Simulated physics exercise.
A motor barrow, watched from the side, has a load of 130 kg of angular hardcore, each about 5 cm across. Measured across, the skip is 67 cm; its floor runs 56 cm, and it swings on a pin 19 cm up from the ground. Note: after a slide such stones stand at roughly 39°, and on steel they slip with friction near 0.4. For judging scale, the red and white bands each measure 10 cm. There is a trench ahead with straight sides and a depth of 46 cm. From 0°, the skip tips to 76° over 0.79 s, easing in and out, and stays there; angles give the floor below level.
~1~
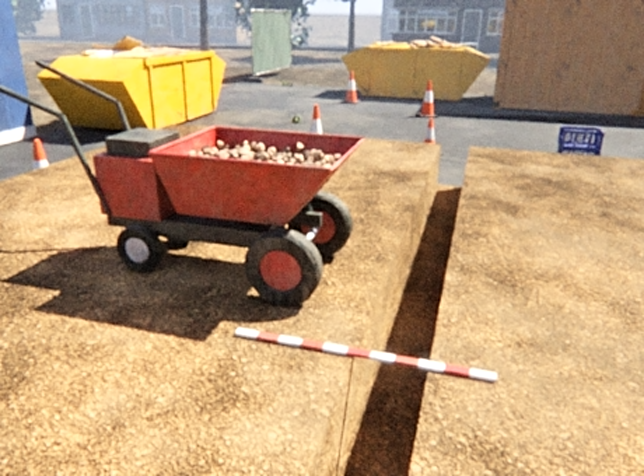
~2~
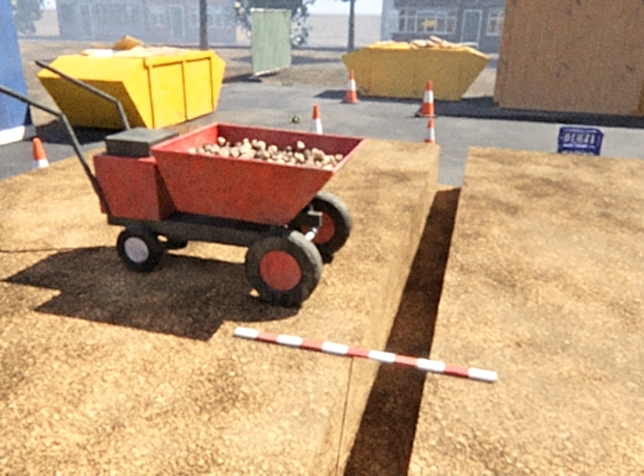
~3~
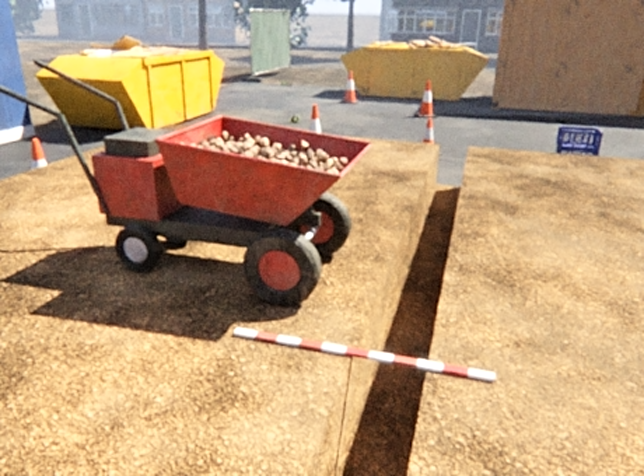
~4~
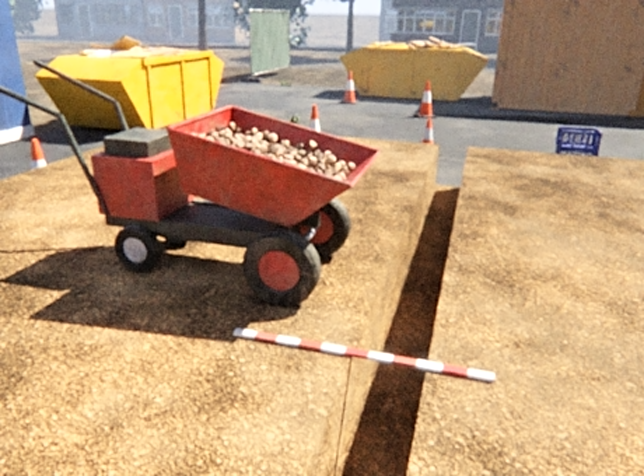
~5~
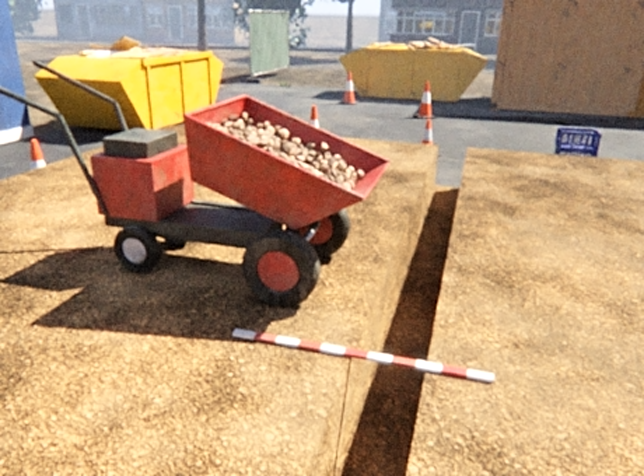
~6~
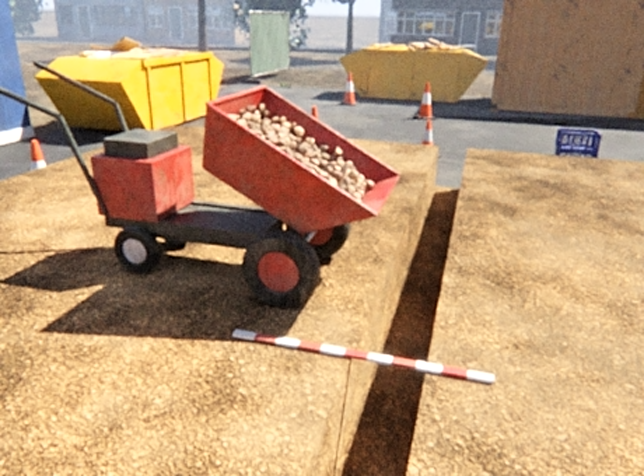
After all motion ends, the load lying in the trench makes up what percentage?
It makes up about 71 per cent.
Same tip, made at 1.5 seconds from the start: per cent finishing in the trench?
85 per cent.
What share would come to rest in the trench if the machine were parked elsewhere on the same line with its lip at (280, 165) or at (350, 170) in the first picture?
From the first spot near 80, from the second near 30 per cent.
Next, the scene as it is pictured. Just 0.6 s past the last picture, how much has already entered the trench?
Roughly 20 percent of the load.
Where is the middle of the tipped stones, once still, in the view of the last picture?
Somewhere around (419, 352) in the last picture.
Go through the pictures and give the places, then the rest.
In the first picture, the skip is at 0°, its lip at (331, 170); the top of the load is at (275, 154).
In the second picture, the skip is at 2°, its lip at (333, 172); the top of the load is at (263, 152).
In the third picture, the skip is at 6°, its lip at (340, 177); the top of the load is at (228, 143).
In the fourth picture, the skip is at 12°, its lip at (351, 186); the top of the load is at (224, 134).
In the fifth picture, the skip is at 20°, its lip at (363, 199); the top of the load is at (233, 124).
The sixth picture shows lip at (376, 215), floor tilted 29°, highest stones at (250, 115).
Then, 0.3 s after the last picture the floor is at 64°, 100 % in the skip; the foremost stones are at (395, 248).
Then, 0.6 s after the last picture the floor is at 76°, 73 % in the skip, 19 % in the trench, 9 % past the trench; the foremost stones are at (475, 321).
Then, 0.9 s after the last picture the floor is at 76°, 24 % in the skip, 47 % in the trench, 29 % past the trench; the foremost stones are at (588, 314).
Then, 2.9 s after the last picture the floor is at 76°, 0 % in the skip, 71 % in the trench, 29 % past the trench; the foremost stones are at (625, 311).
